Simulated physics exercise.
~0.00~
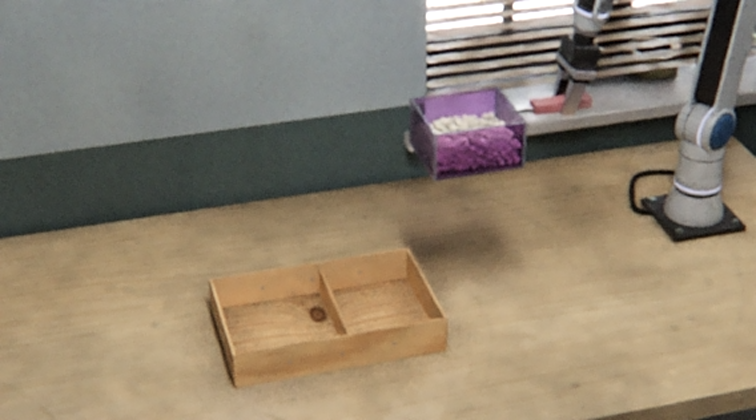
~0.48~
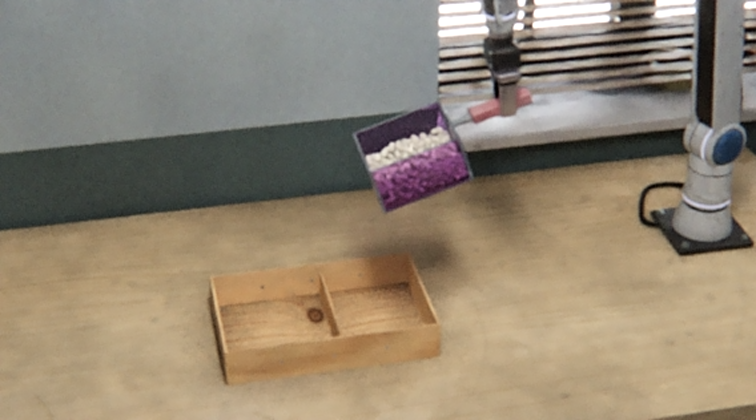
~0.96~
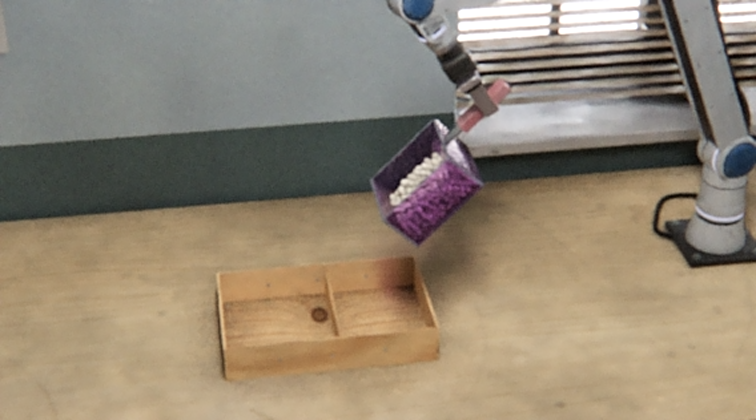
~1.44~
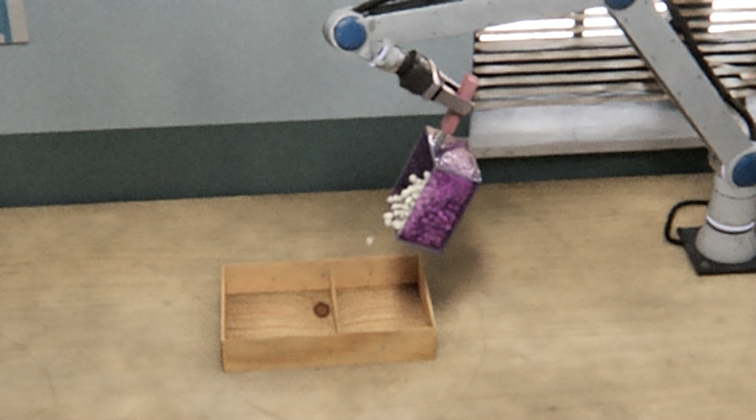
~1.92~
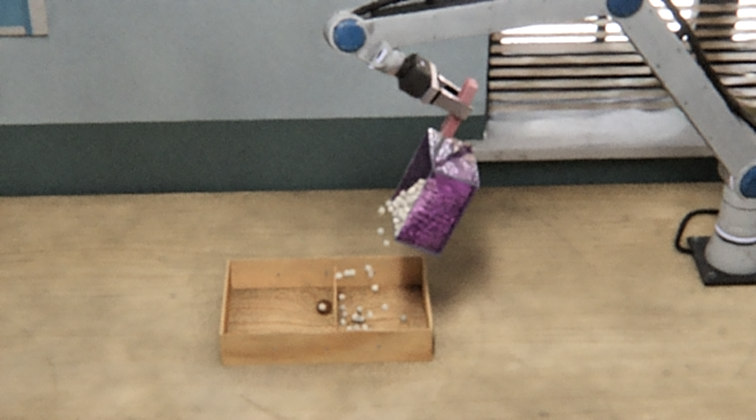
In this clip, a robot arm carries a purple-sided box of white and purple beads leftward and tips it steeply above a divided wooden crate; a few white beads spill into the crate's right compartment, while most remain in the tilted box.
